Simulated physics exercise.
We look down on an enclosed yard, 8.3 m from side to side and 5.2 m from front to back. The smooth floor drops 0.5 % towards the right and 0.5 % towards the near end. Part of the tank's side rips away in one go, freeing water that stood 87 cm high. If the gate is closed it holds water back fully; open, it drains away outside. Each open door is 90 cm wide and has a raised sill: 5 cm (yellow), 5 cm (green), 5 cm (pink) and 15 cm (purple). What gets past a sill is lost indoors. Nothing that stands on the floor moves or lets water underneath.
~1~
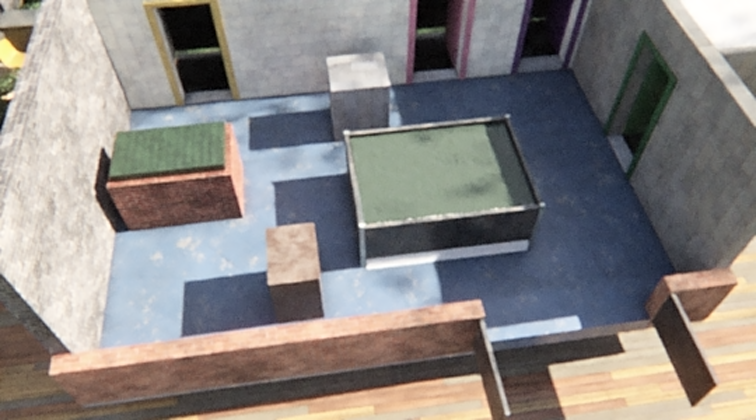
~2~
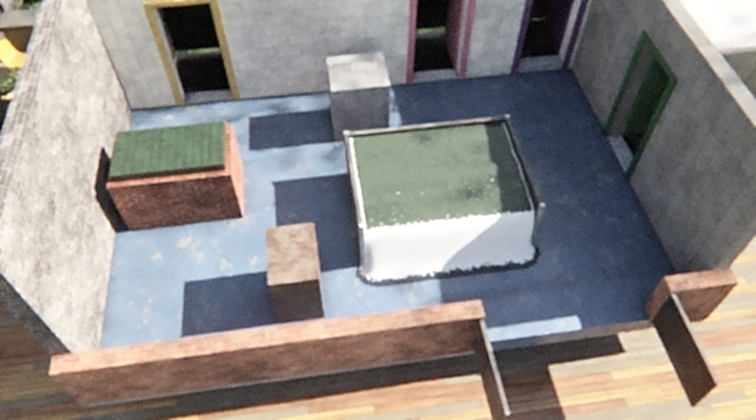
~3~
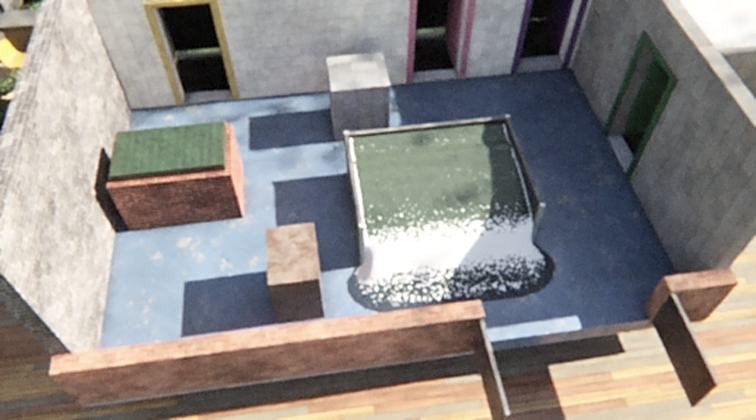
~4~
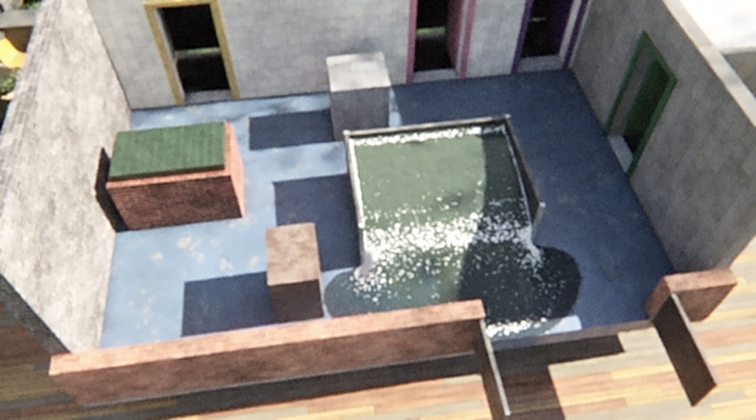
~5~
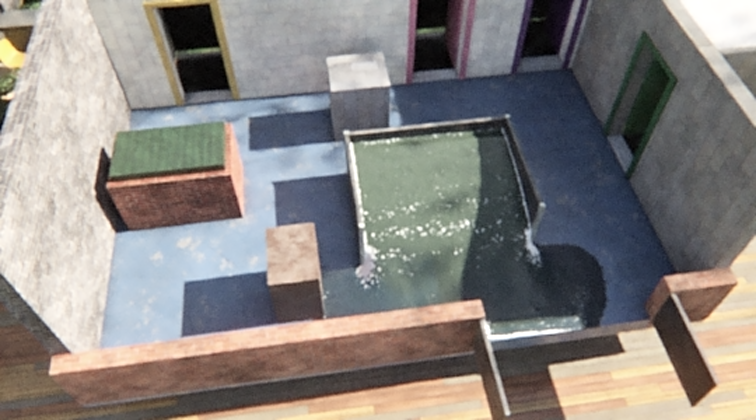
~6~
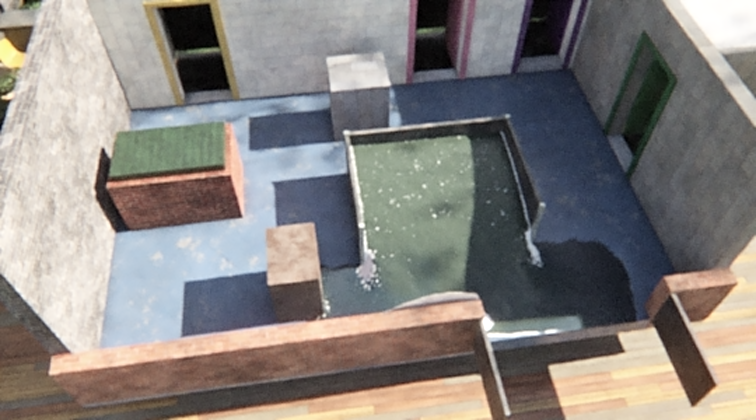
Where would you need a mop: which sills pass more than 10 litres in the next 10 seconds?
Within that time: At the yellow door it passes the limit; at the green door it does not reach the limit; at the pink door it stays under the limit; at the purple door it does not reach the limit.
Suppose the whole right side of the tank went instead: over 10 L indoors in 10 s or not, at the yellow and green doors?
Against that limit: Yellow below, green past it.
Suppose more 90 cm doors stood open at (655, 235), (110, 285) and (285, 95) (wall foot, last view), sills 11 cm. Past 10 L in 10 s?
In that order: Under, over, below.
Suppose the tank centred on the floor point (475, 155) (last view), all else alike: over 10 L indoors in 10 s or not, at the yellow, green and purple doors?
Then: Yellow not over, green not over, purple not over.
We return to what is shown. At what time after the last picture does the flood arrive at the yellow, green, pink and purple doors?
Arrival: Yellow 3.4 s, green 3.4 s, pink 5.0 s, purple 5.5 s.
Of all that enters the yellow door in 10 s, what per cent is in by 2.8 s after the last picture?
Some 0 per cent by then.
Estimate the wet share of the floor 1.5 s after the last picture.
About 30 per cent.
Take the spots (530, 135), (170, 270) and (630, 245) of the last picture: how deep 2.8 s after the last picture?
In that order: 0, 6 and 3 cm.
Then, 0.7 s after the last picture water covers 20 % of the floor and is deepest (57 cm) near (442, 319); yellow door not reached, green door not reached, pink door not reached, purple door not reached.
Then, 1.5 s after the last picture water covers 30 % of the floor and is deepest (38 cm) near (96, 377); yellow door not reached, green door not reached, pink door not reached, purple door not reached.
Then, 2.8 s after the last picture water covers 55 % of the floor and is deepest (26 cm) near (115, 233); yellow door not reached, green door not reached, pink door not reached, purple door not reached.
Then, 5.3 s after the last picture water covers 80 % of the floor and is deepest (14 cm) near (353, 244); yellow door 9 cm at the sill, 11 L in, green door 2 cm at the sill, 0 L in, pink door 2 cm at the sill, 0 L in, purple door not reached.
Then, 9.3 s after the last picture water covers 95 % of the floor and is deepest (9 cm) near (350, 225); yellow door 5 cm at the sill, 18 L in, green door 2 cm at the sill, 0 L in, pink door 2 cm at the sill, 0 L in, purple door 4 cm at the sill, 0 L in.
